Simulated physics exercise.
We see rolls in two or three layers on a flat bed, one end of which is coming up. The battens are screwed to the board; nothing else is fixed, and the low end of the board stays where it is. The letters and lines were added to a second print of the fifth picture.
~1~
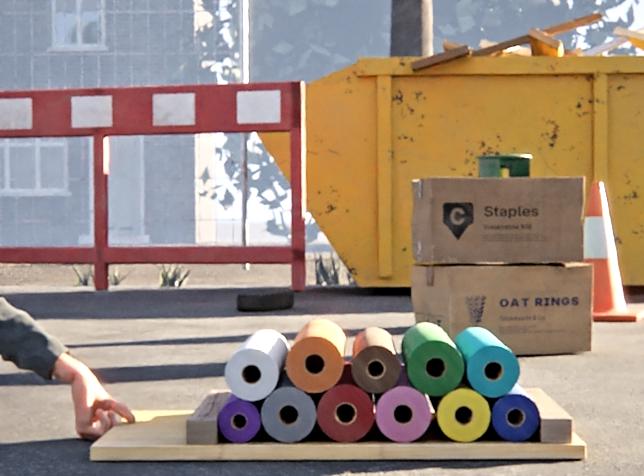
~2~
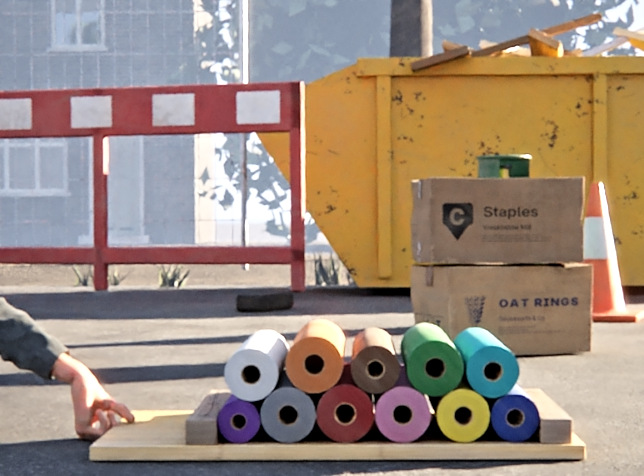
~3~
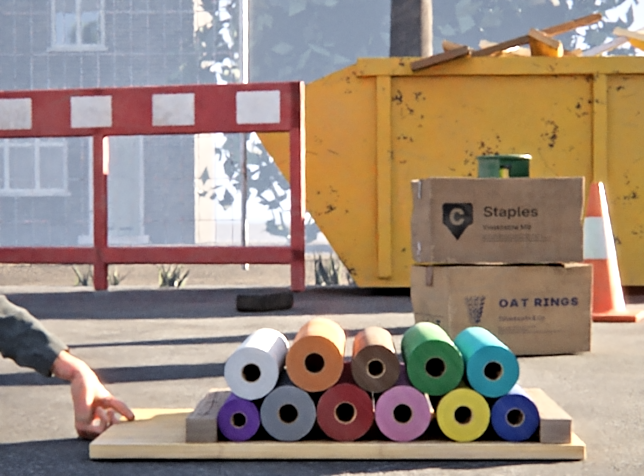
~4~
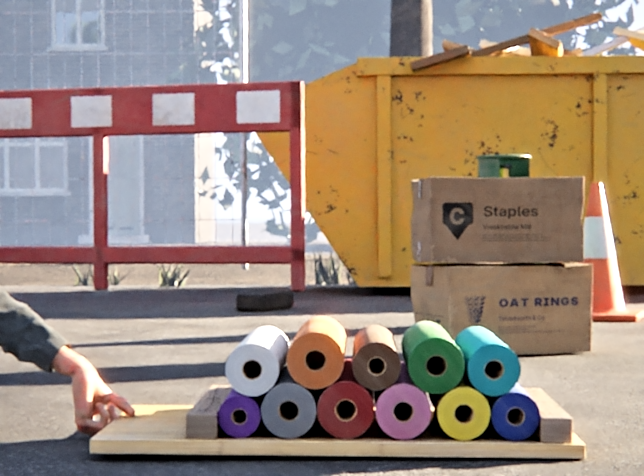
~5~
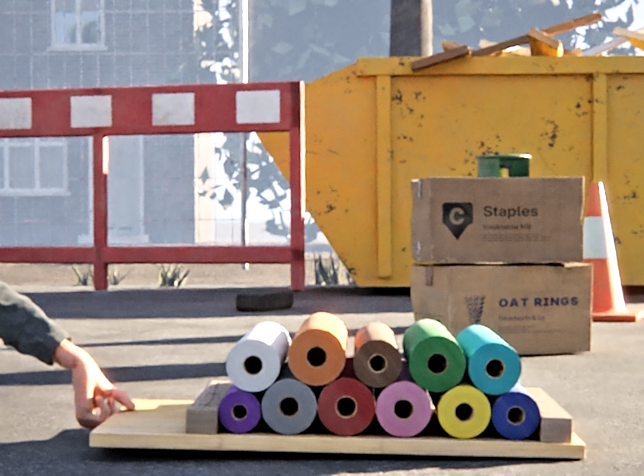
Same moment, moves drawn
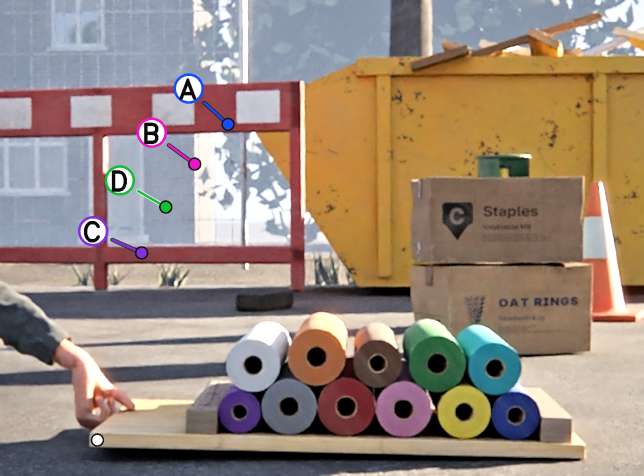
A hand slightly raises the left end of a board carrying stacked colourful rolls.
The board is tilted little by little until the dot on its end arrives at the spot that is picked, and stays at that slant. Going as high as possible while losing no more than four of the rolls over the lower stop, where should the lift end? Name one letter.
The highest mark that will do is B.
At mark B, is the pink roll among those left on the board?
Yes.
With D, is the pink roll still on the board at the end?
The pink roll: Yes.
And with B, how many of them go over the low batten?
It comes to four.
On the marked copy, A at (228, 124); B at (194, 164); C at (141, 253); D at (166, 207); the white dot at (97, 440).
With B. Early on, board at 20°.
Further on, board at 37°.
At the end, board at 37°, four over the low batten (turquoise, green, orange, brown).
As for the rest, A five over the low batten; C one over the low batten (turquoise); D three over the low batten (turquoise, green, brown).
